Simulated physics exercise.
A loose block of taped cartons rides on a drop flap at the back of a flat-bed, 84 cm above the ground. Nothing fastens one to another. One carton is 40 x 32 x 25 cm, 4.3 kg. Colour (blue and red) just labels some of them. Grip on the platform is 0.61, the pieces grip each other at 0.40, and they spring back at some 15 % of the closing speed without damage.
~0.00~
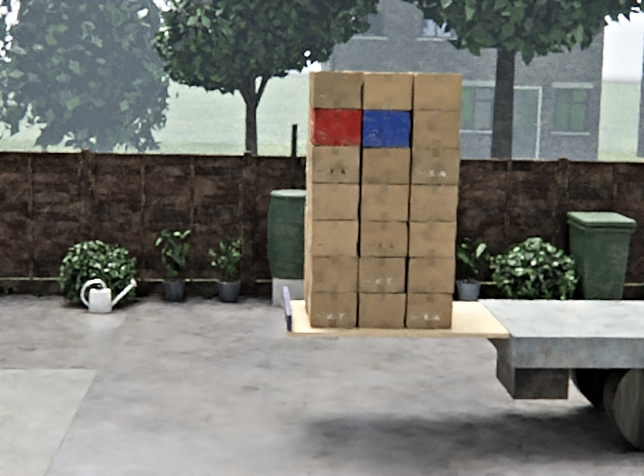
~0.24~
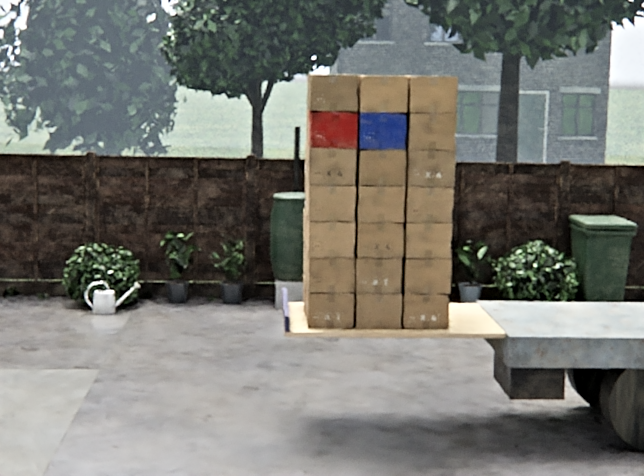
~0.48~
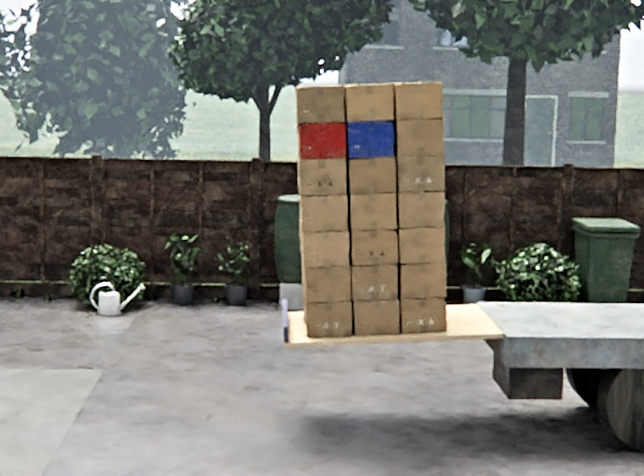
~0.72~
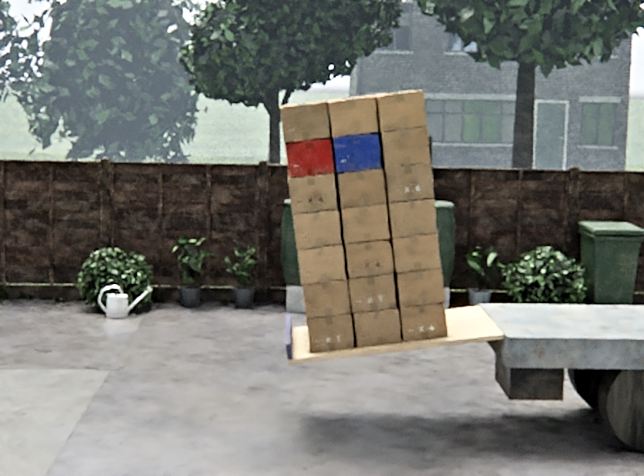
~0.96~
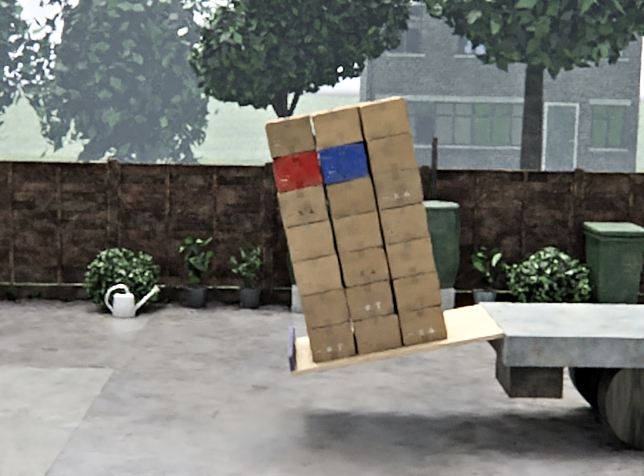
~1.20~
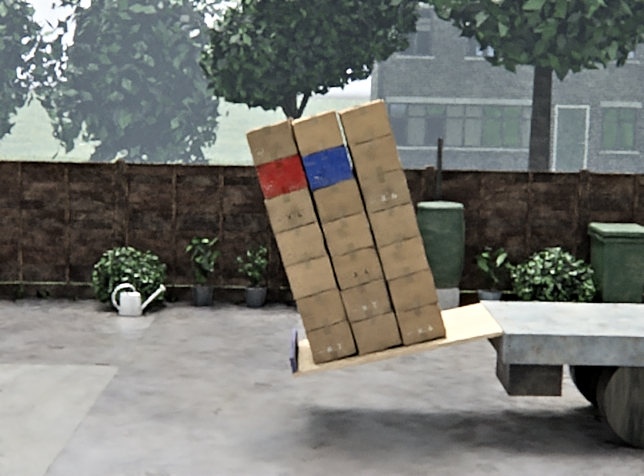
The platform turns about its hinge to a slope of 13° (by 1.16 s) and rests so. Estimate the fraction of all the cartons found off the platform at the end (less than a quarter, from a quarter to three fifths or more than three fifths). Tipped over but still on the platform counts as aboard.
Ending off the platform: More than three fifths.
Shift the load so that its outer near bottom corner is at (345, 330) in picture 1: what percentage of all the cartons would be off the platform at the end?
Then 60 per cent.
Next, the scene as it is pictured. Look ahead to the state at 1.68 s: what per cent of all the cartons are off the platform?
By then 30 per cent.
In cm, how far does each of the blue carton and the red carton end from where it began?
Moved: Blue 340, red 310.
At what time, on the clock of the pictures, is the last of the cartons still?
Near 4.5 s.
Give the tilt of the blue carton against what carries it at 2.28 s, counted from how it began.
About 100°.
After 1.68 s, slope 13°; 12 of the 42 cartons off the platform; red carton 29° from how it stood, 10 cm lower; blue carton 28° from how it stood, 8 cm lower.
After 2.28 s, slope 13°; 30 of the 42 cartons off the platform; red carton on its side; blue carton on its side.
In the end (4.5 s), slope 13°; 30 of the 42 cartons off the platform; red carton upside down; blue carton upside down. That is 71 per cent. From the last view, middles, red carton near (32, 406).
